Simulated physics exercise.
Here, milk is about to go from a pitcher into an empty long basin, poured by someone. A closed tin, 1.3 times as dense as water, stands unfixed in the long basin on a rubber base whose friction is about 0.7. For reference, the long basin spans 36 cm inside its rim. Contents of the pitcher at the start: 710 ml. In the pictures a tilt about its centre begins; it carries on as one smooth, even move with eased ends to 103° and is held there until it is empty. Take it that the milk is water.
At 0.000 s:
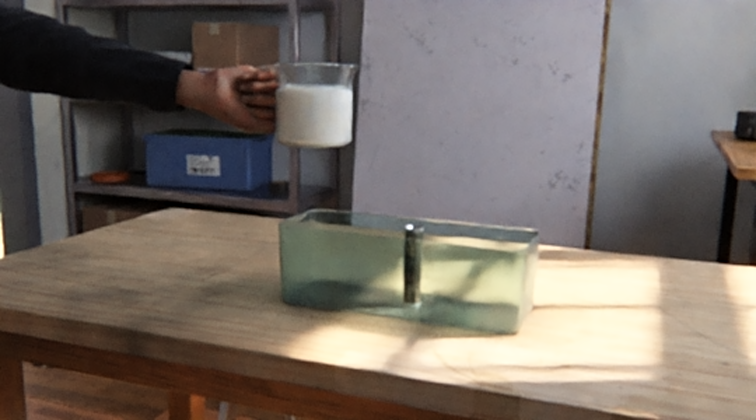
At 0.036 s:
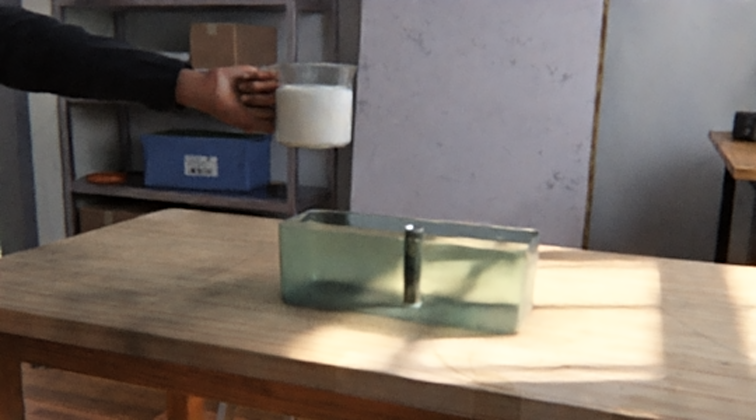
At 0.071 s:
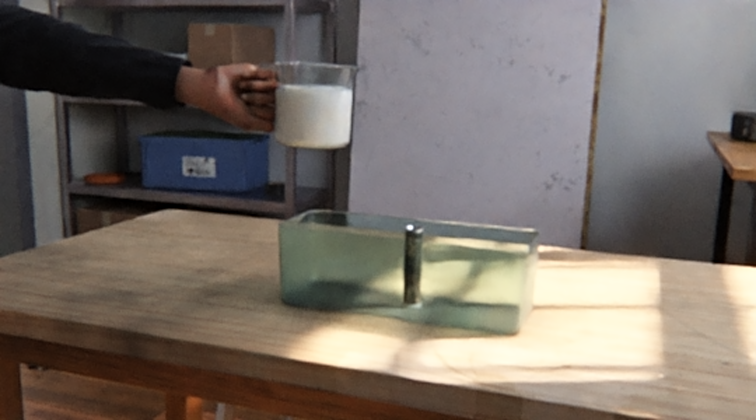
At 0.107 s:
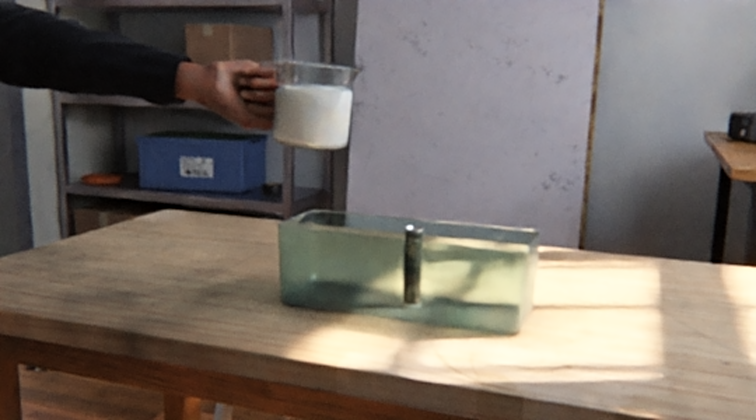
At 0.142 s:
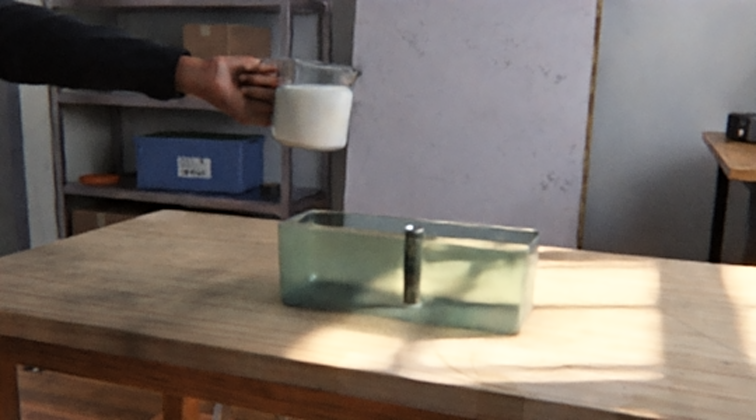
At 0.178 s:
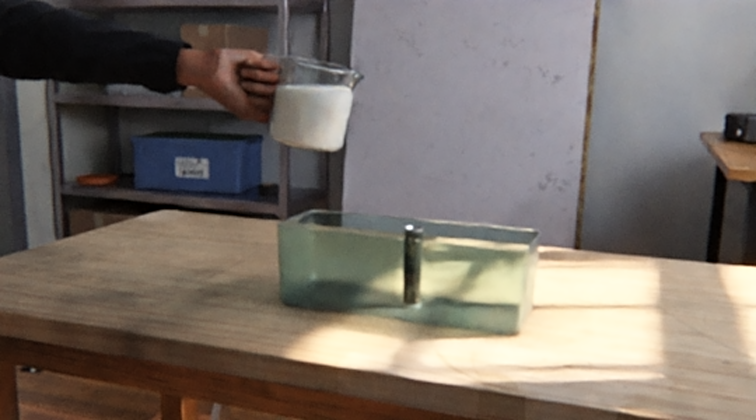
In a workshop with metal shelves and a wooden table, a dark-sleeved arm holds a clear pitcher of white liquid above a long, greenish see-through basin with a dark upright cylinder at its middle. The hand keeps the pitcher nearly level, then slowly tilts it slightly to the right.
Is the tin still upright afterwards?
It overbalances.
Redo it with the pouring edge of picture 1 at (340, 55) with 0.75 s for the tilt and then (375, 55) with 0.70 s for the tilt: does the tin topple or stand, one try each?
The tin overturns the first time and overturns the second time.
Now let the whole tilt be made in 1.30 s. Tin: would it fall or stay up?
With that tilt, the tin tips.
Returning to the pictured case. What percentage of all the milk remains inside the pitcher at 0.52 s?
Still held: Roughly 84 % of the total.
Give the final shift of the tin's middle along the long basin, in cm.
Roughly 11.0 cm.
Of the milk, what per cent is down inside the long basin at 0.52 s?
About 0 per cent.
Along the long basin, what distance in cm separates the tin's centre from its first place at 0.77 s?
The tin is about 2 cm from where it started.
Then, 0.52 s in, the tilt is 73° and 85 per cent is still to pour; the tin stands where it began.
Then, 0.77 s in, the tilt is 102° and 29 per cent is still to pour; the tin leans 17°.
Then, 1.03 s in, the tilt is 103° and 5 per cent is still to pour; the tin lies on its side.
Then, 1.32 s in, the tilt is 103° and 0 per cent is still to pour; the tin lies on its side.
Finally, the tin lies on its side.
